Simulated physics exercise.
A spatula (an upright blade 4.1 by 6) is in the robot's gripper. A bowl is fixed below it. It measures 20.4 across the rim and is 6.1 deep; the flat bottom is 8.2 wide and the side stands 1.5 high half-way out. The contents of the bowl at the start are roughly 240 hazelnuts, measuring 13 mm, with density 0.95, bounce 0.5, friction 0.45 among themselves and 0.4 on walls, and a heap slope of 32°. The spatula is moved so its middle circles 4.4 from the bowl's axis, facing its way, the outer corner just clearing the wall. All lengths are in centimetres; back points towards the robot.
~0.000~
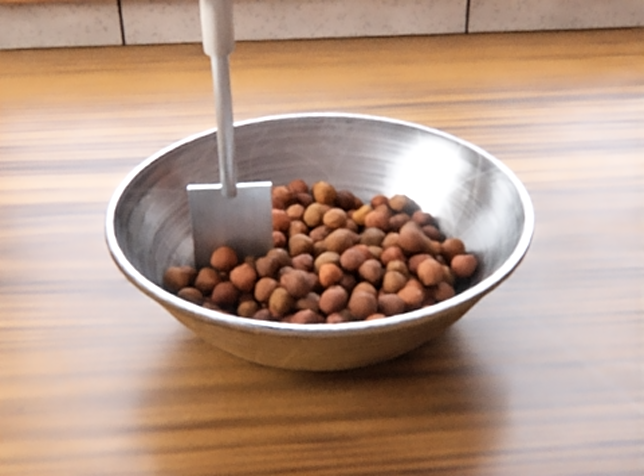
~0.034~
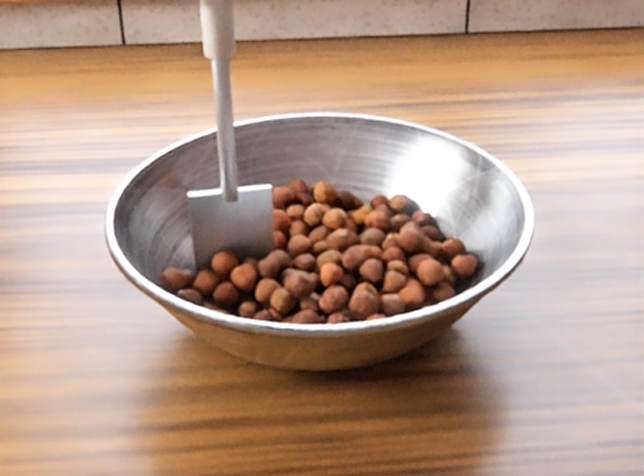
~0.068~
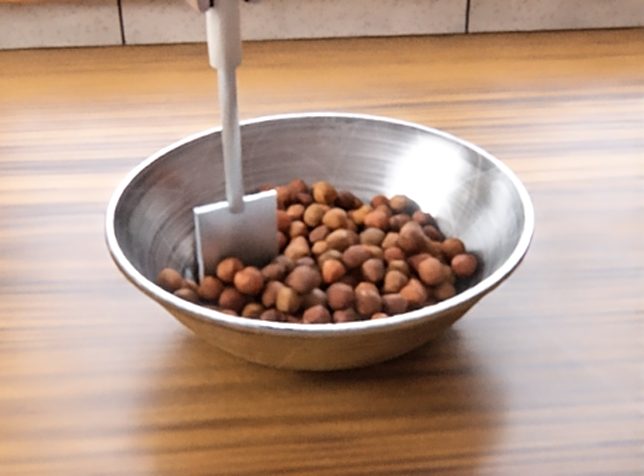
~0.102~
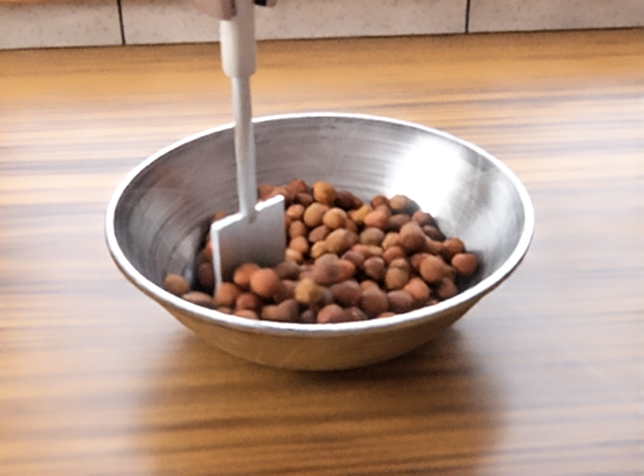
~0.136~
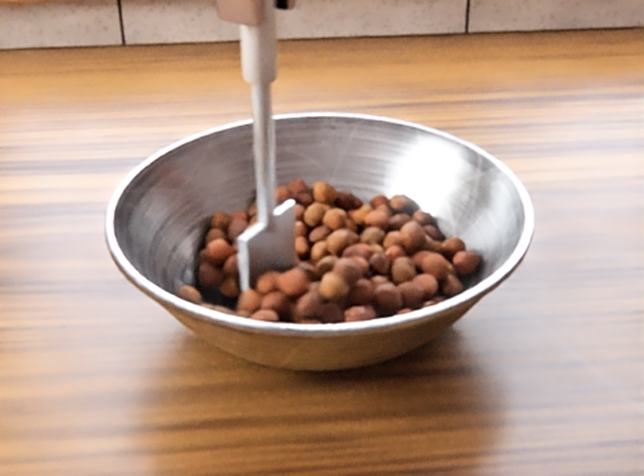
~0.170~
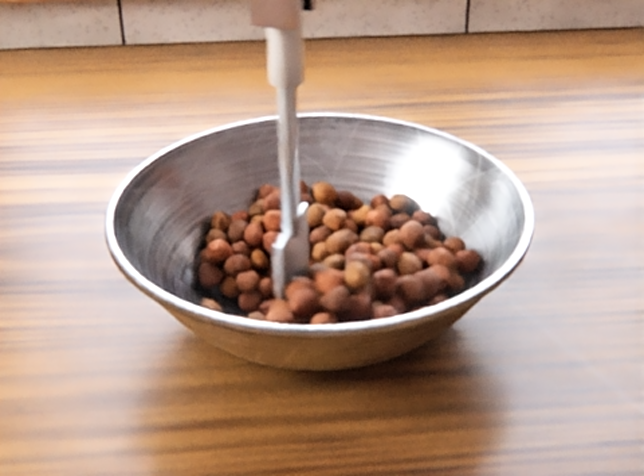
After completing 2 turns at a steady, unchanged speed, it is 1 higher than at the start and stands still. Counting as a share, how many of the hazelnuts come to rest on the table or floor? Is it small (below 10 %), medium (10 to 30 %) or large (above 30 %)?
It is small.
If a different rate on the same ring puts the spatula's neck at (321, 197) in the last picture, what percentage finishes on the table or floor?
I'd put it close to 5 per cent.
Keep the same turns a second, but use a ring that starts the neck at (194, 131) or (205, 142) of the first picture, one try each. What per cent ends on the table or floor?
Near 5 and 10 in a hundred, one try each.
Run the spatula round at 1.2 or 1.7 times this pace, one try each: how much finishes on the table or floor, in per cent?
Around 5 percent for the first try and 25 percent for the second.
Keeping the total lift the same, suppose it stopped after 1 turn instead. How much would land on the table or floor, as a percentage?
Roughly 0 percent would end up there.
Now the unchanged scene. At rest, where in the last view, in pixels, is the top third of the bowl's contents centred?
Roughly at pixel (224, 276).
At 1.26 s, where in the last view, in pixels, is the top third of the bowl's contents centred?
The centre is roughly (371, 192).
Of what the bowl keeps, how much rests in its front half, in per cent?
Around 55 per cent of what the bowl keeps.
After 0.72 s, 326° round, highest piece 8 above the table; 242 in the bowl, 2 on the table or floor.
After 1.26 s, 223° round, highest piece 7 above the table; 239 in the bowl, 5 on the table or floor.
After 1.74 s, 0° round, highest piece 6 above the table; 238 in the bowl, 6 on the table or floor.
After 2.44 s, 0° round, highest piece 6 above the table; 238 in the bowl, 6 on the table or floor.
At rest, 238 in the bowl, 6 on the table or floor. That is 2 % on the table or floor.
